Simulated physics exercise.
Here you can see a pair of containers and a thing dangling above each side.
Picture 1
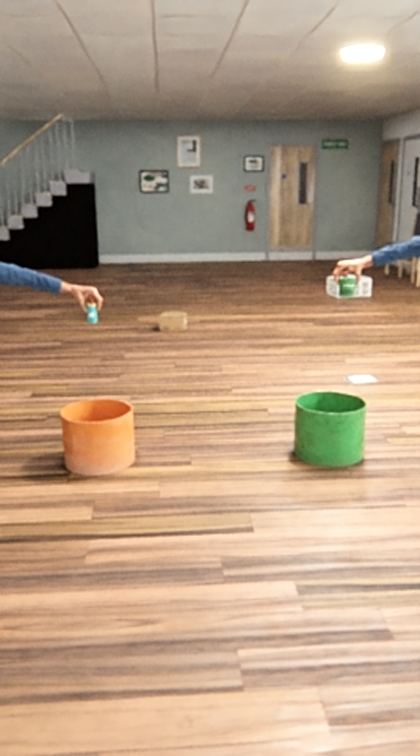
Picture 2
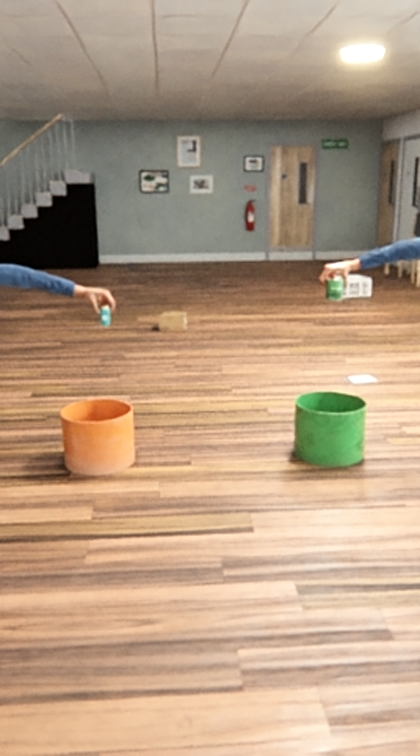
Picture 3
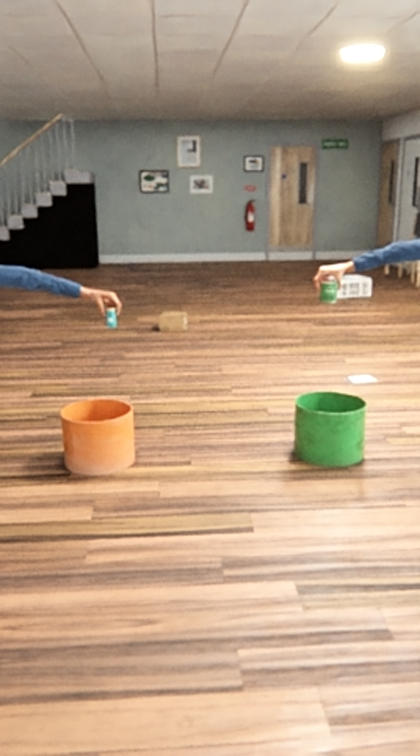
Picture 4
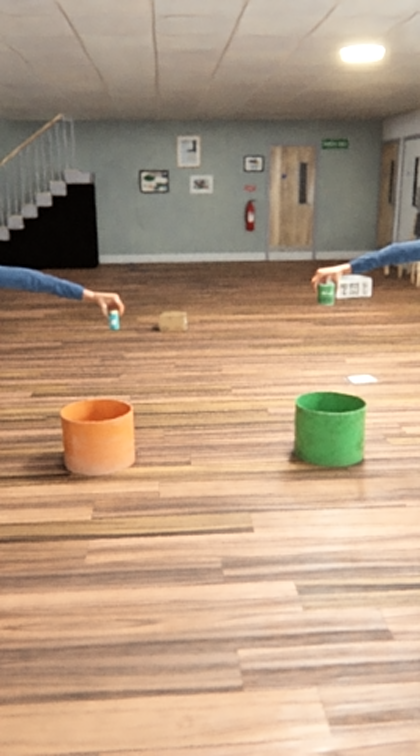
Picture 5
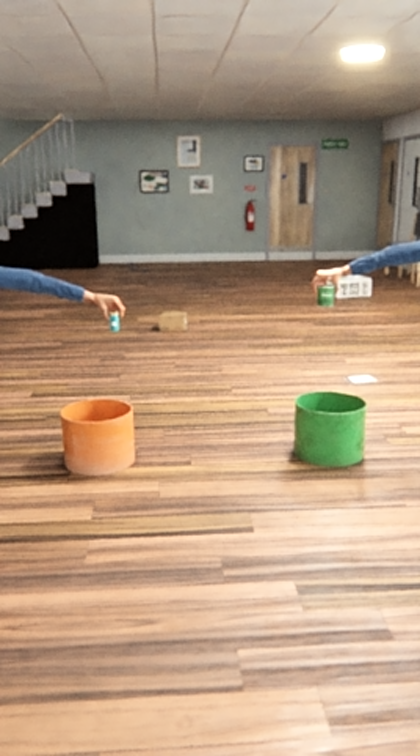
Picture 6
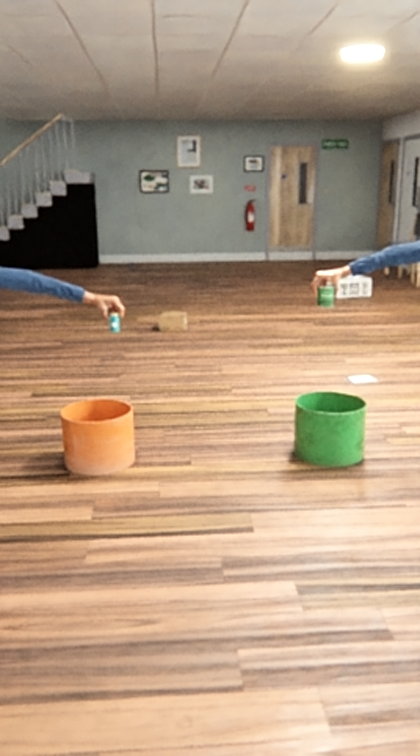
In a wide room with a wooden floor, two hands held a small turquoise object and a green tin above the floor, moved them inward behind an orange bin and a green one, then kept them still.
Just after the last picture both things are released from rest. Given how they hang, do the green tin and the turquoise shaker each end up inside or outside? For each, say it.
In the end the green tin ends up inside, the turquoise shaker ends up inside.
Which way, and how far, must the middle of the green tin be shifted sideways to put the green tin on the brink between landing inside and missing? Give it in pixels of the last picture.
That's a move of 24 pixels to the left.
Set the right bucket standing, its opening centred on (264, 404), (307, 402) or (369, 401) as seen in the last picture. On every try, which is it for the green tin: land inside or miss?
Try 1: It stays out. Try 2: It gets in. Try 3: It stays out.
Then, 0.24 s later than the last frame, green tin dropping near (324, 337); turquoise shaker dropping near (116, 362).
When it is over, the green tin is caught, near (319, 443); the turquoise shaker is caught, near (121, 450).
